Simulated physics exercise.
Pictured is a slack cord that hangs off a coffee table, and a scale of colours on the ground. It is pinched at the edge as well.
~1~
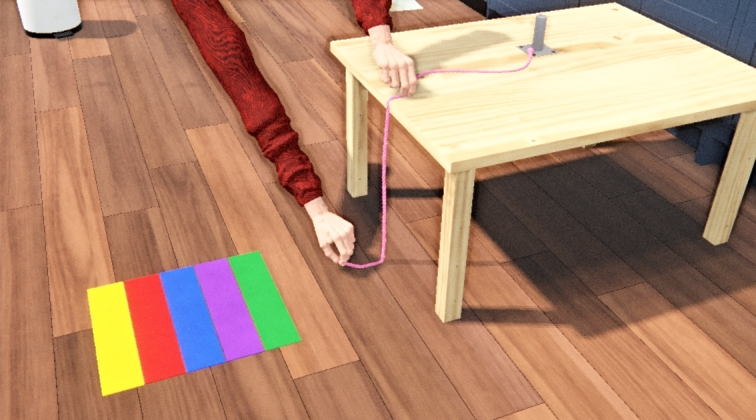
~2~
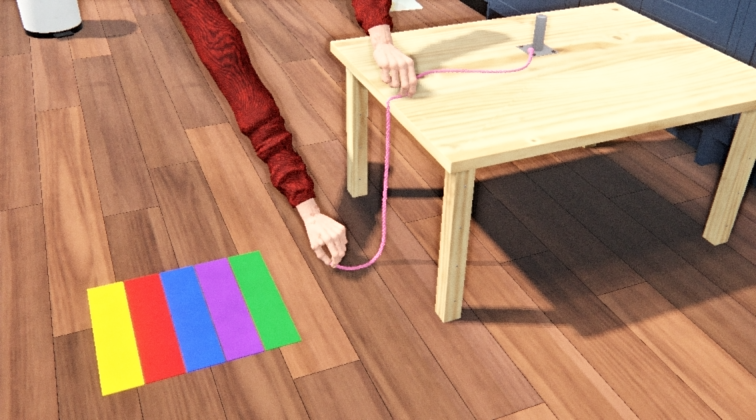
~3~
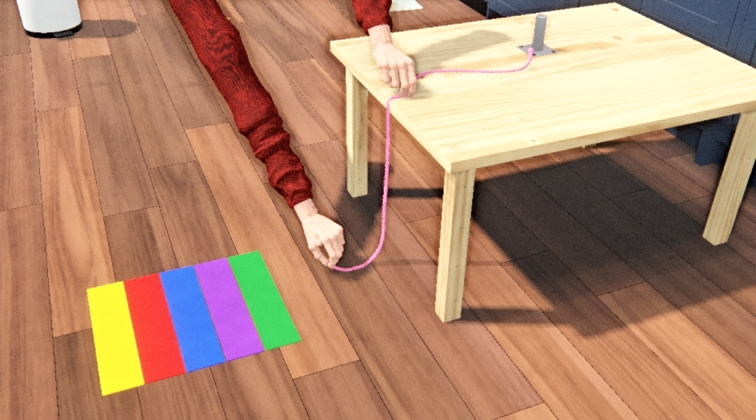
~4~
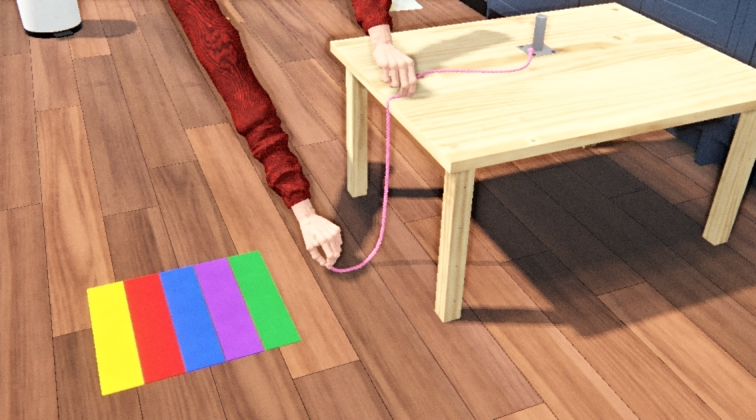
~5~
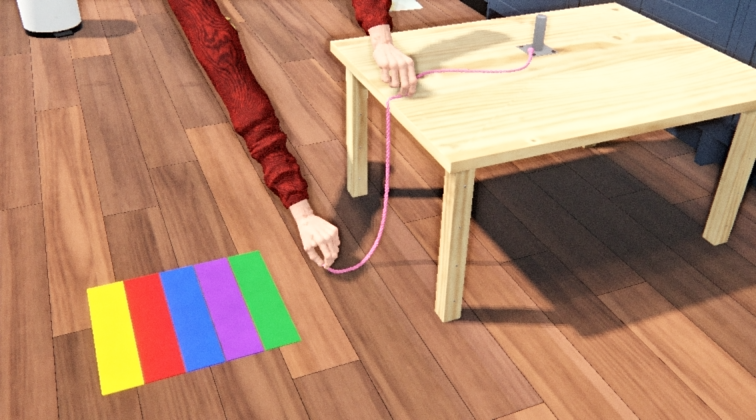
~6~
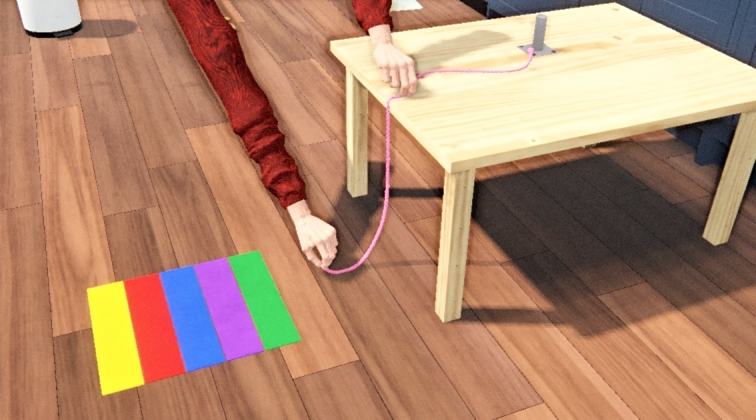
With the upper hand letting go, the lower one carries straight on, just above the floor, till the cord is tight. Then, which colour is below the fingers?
The blue one is below them.
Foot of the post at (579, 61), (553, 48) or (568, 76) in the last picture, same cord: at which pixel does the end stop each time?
Places per try: (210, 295); (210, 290); (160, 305).
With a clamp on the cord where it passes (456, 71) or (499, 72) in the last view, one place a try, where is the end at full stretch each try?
First try near (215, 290), second near (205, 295).
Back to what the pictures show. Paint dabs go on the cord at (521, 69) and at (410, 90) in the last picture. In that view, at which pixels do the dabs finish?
The first moves to (494, 62), the second to (381, 101).
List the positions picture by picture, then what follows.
The first frame shows end (340, 261); green (276, 327); purple (239, 337); blue (201, 347); red (161, 358); yellow (120, 369).
The second frame shows end (331, 263); cord through (529, 63) (473, 72) (413, 82) (388, 122) (385, 190) (382, 247).
The third frame shows end (329, 264).
The fourth frame shows end (327, 264); cord through (529, 63) (473, 72) (413, 82) (388, 122) (386, 189) (377, 247).
The fifth frame shows end (324, 265).
The sixth frame shows end (322, 265); cord through (529, 63) (473, 71) (414, 82) (388, 122) (387, 189) (371, 247).
Soon after, end near (256, 281); over green.
After that, end near (210, 292); over purple.
At the stop, end near (184, 299); over blue. The blue one.
